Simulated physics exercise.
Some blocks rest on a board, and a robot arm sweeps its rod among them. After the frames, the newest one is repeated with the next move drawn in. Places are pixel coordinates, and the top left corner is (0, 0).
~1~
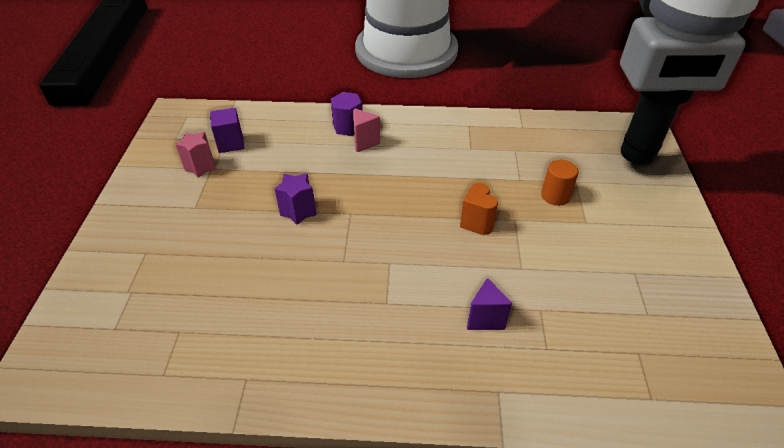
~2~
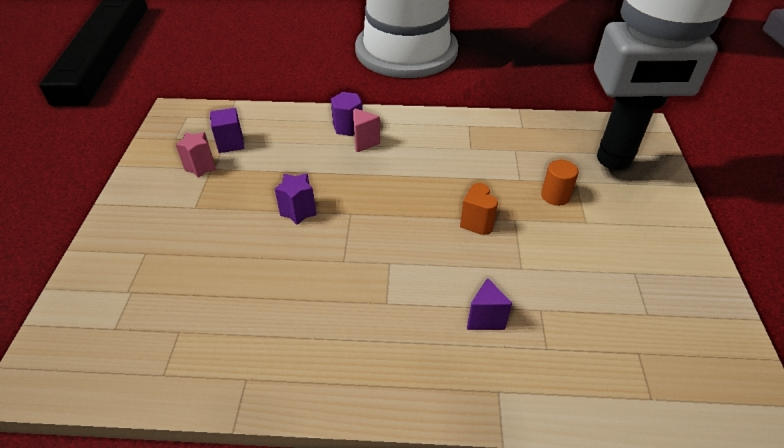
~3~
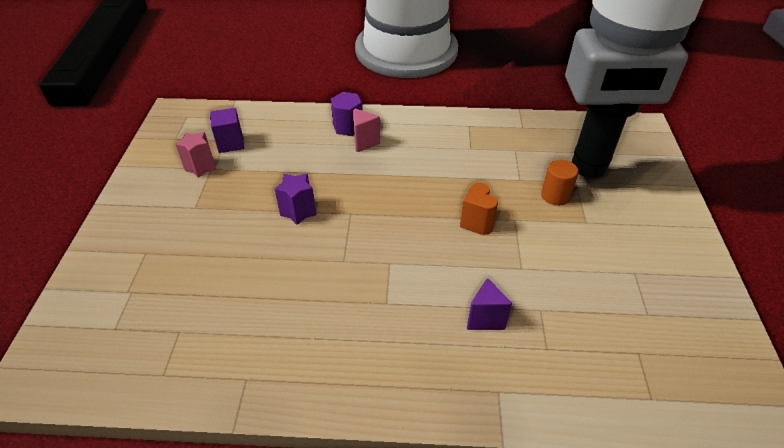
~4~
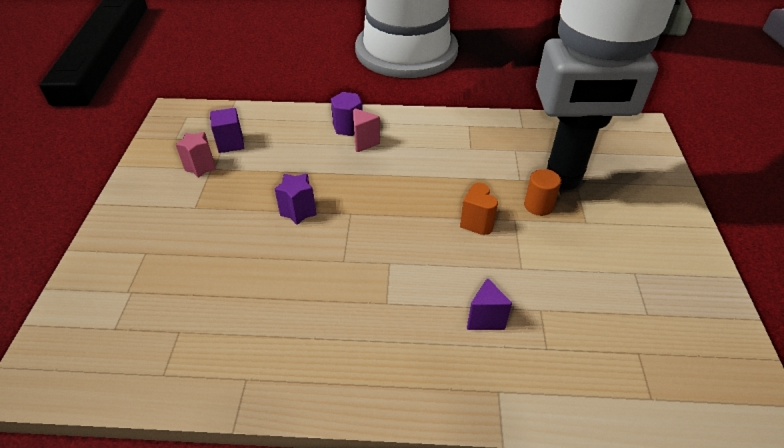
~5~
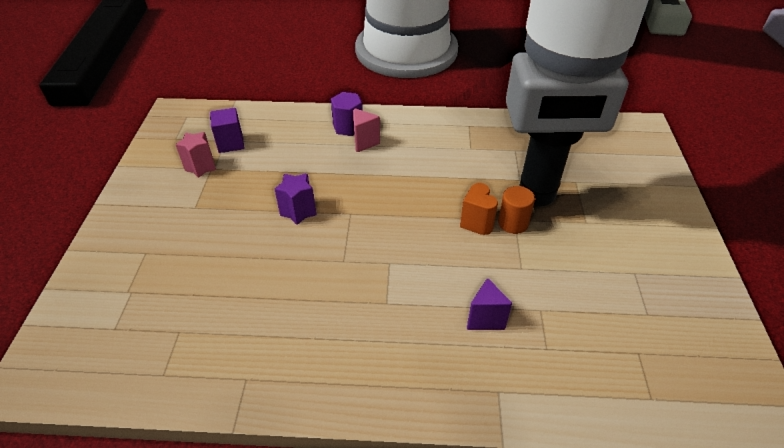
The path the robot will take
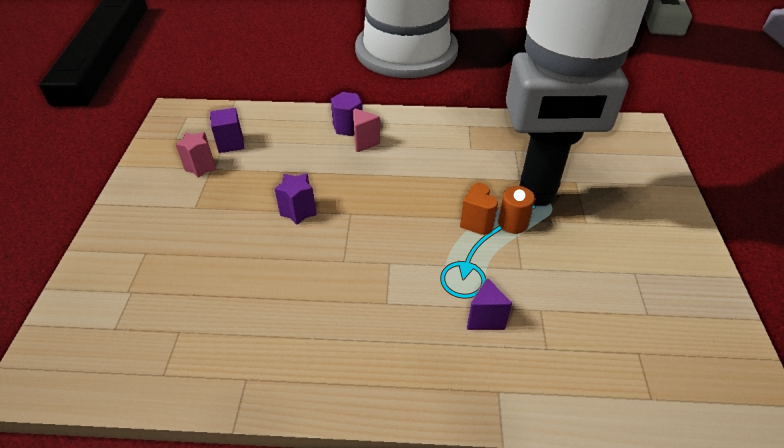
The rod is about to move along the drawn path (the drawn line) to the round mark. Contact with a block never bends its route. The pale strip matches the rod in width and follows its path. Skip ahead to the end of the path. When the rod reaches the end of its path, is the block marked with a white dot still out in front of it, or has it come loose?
It is still there in front.
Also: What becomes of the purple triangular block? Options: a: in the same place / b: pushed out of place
(a)
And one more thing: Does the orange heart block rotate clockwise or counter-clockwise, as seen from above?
Seen from overhead, it turns clockwise.
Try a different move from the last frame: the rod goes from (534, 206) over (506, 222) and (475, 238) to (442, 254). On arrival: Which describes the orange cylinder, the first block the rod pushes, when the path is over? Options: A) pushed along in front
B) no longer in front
B.
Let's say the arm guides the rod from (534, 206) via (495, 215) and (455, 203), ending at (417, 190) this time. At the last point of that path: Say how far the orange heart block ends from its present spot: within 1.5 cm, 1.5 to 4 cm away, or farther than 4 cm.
The orange heart block moves 1.5-4 cm.
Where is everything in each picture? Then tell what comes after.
The first picture shows rod tip (638, 155); block tops, orange heart block (481, 195); purple triangular block (491, 294); orange cylinder (564, 168).
The second picture shows rod (614, 160); blocks unchanged.
The third picture shows rod (589, 168); blocks unchanged.
The fourth picture shows rod (563, 179); orange cylinder (546, 178).
The fifth picture shows rod (537, 195); orange heart block (481, 195); purple triangular block (491, 294); orange cylinder (520, 195).
Path on the board, from (534, 206) via (504, 225) and (476, 247), ending at (463, 279); the dot is on the orange cylinder.
What follows on the original path. One third of the way, rod (506, 214); orange heart block (471, 200), turned 65° clockwise; orange cylinder (491, 218).
Two thirds of the way, rod (477, 237); orange heart block (442, 207); orange cylinder (463, 245).
At the end, rod (465, 268); orange heart block (441, 208), turned 130° clockwise; purple triangular block in place; orange cylinder (445, 277).
